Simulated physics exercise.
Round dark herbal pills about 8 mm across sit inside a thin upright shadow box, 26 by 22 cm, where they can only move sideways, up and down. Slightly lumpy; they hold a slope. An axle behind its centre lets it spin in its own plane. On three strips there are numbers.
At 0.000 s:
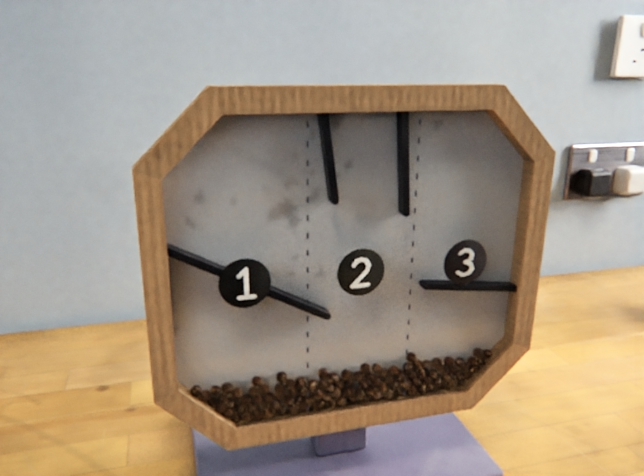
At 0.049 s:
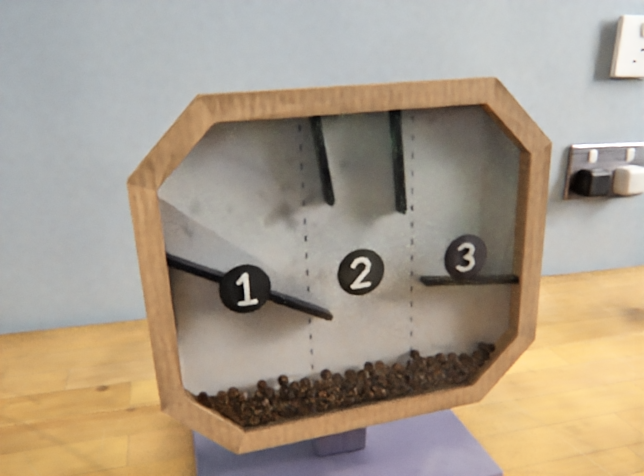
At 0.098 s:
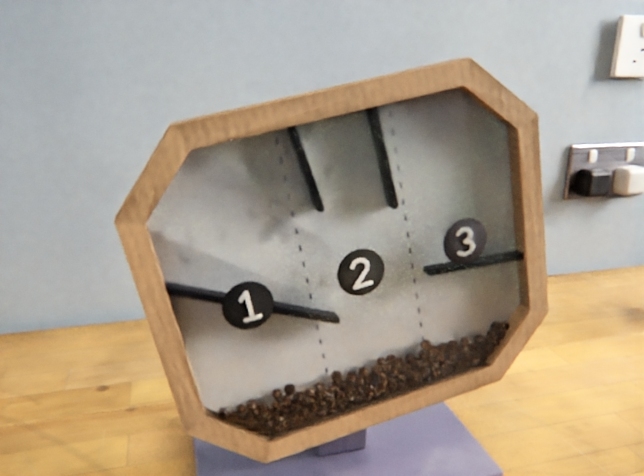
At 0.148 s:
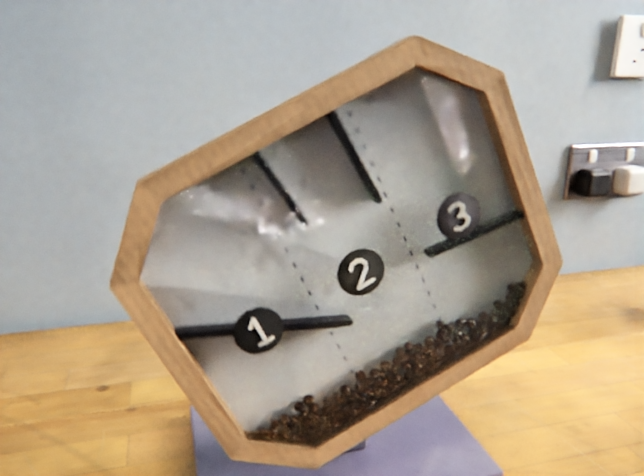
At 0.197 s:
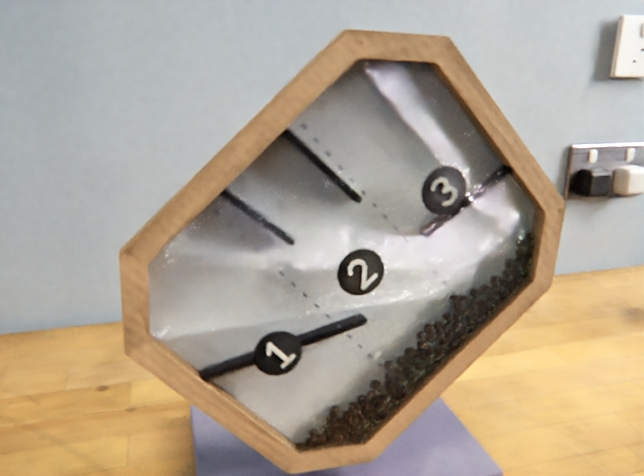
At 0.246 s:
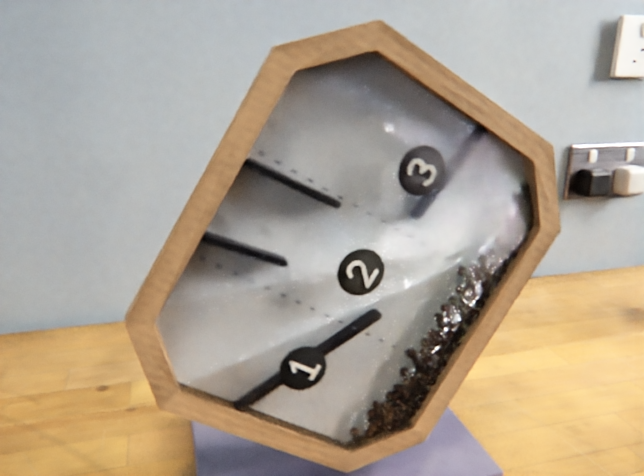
An eight-sided wooden-framed box with a clear front stands upright on a purple base on a pale wooden table, seen from the front against a blue-grey wall with white sockets at right. Inside are black bars, three numbered black discs and a layer of small dark brown pieces along the bottom. The box turns anticlockwise, slowly then faster, the pieces riding up with its right side while the camera stays still.
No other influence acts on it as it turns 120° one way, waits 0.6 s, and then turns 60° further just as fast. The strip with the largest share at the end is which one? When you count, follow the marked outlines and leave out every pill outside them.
That is the one marked 1.
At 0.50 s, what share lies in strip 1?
Share: Some 90 per cent.
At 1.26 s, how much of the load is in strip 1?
I'd say some 100 in a hundred.
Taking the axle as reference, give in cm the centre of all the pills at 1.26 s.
I'd put it near 10 centimetres to the right and 2 centimetres below.
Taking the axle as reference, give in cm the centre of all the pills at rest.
Roughly 9 cm to the right and 2 cm up.
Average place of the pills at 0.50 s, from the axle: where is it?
Position estimate: Right 8 cm, below 5 cm.
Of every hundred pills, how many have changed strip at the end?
Close to 65 in a hundred.
After 0.50 s, it stands 120° anticlockwise; the pills' middle is 8 cm right of and 5 cm below the centre; no. 1, 90 %, no. 2, 10 %.
After 1.26 s, it stands 150° anticlockwise; the pills' middle is 10 cm right of and 2 cm below the centre; no. 1, 100 %.
After 1.42 s, it stands 180° anticlockwise; the pills' middle is 9 cm right of and 3 cm above the centre; no. 1, 100 %.
Settled by 2.3 s, it stands 180° anticlockwise; no. 1, 95 %, no. 2, 5 %, no. 3, 0 %.
